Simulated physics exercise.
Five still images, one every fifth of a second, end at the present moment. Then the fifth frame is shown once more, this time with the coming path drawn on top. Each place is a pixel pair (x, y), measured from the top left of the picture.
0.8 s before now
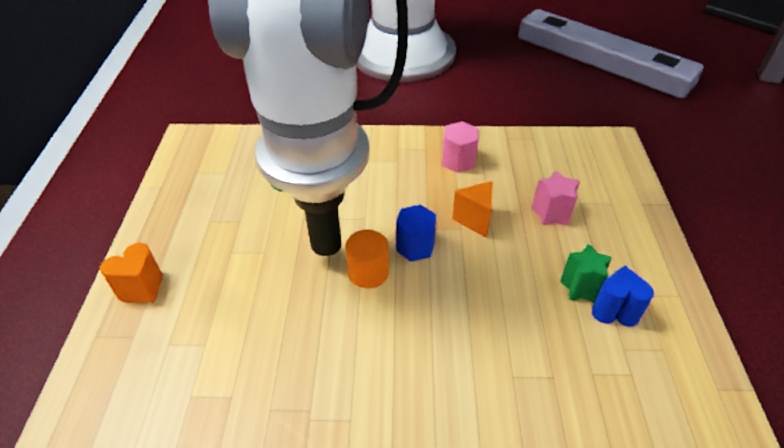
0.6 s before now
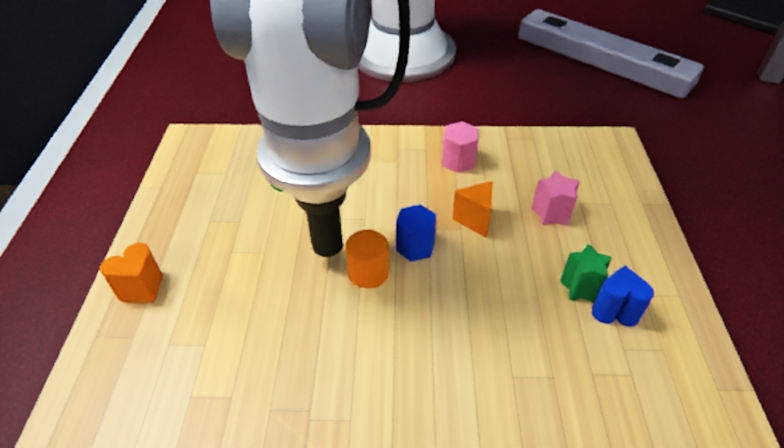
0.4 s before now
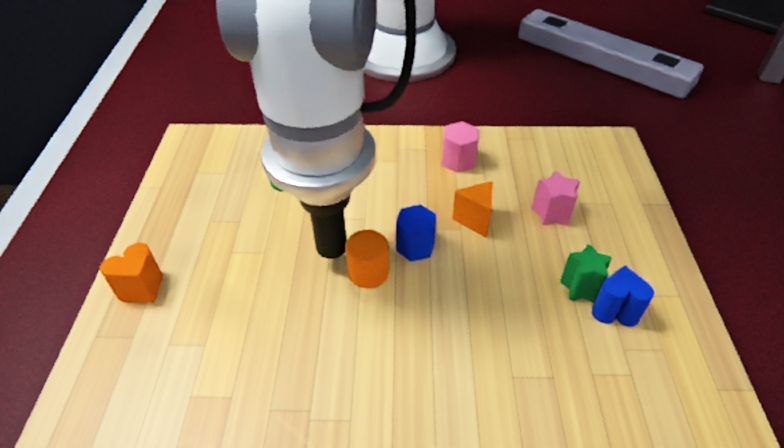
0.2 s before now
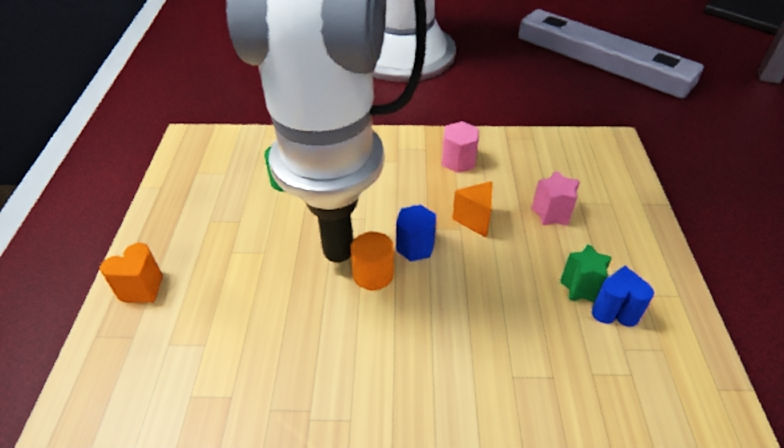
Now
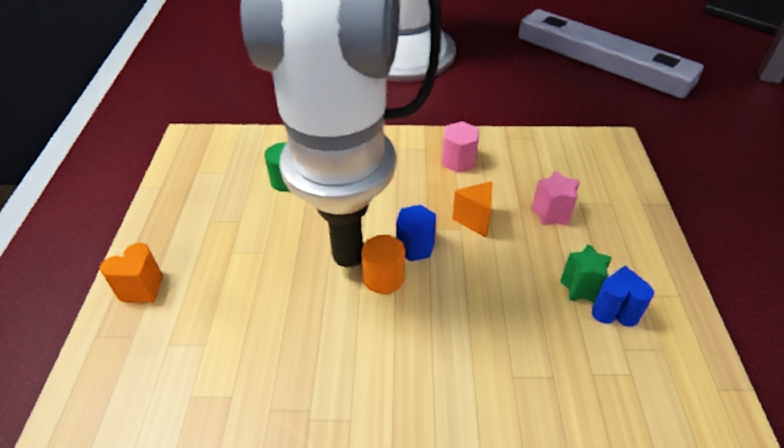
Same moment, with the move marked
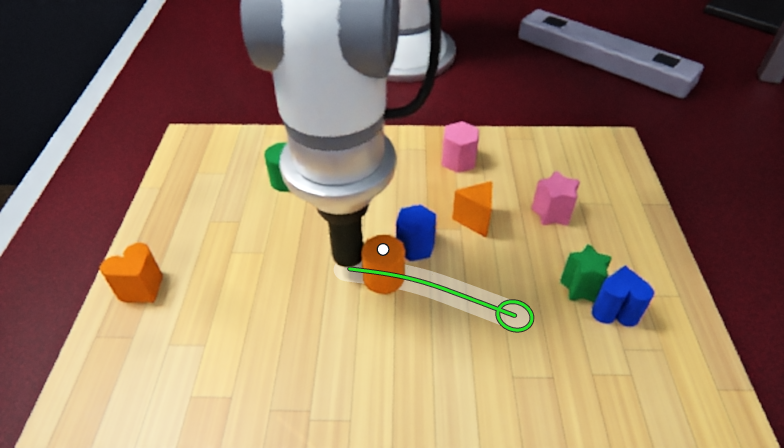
To begin with, a robot arm holds its dark rod just left of an orange cylinder on a wooden board scattered with colored blocks. The rod edges right and meets the cylinder, then pushes it a short way right and slightly toward the viewer, near the blue hexagonal block, which stays put.
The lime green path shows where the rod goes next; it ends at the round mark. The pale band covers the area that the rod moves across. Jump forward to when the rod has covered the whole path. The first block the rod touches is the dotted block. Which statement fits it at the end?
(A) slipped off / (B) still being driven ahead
My answer is option B.
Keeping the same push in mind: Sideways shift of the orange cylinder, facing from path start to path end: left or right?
That's a shift to the right.
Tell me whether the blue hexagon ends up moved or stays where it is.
In the end it has not been moved.
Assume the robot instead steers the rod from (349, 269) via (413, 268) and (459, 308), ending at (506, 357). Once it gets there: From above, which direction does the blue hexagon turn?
Looking down, my answer is that the blue hexagon rotates anticlockwise.
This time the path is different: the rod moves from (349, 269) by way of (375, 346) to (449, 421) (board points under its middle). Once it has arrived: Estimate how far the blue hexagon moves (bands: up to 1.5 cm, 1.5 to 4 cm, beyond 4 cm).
It moves less than 1.5 cm.
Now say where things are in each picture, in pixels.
Rod tip (326, 245); block tops, orange cylinder (367, 244); blue hexagon (416, 218), in the first frame.
Rod (328, 245); blocks unchanged, in the second frame.
Rod (332, 247); blocks unchanged, in the third frame.
Rod (339, 251); orange cylinder (372, 246), in the fourth frame.
Rod (348, 255); orange cylinder (383, 249); blue hexagon (416, 218), in the fifth frame.
Path on the board, from (349, 269) via (432, 285), ending at (515, 316); the dot is on the orange cylinder.
The first path, step by step. One third of the way, rod (405, 264); orange cylinder (441, 264).
Two thirds of the way, rod (462, 281); orange cylinder (498, 287).
At the end, rod (518, 302); orange cylinder (553, 317); blue hexagon in place.
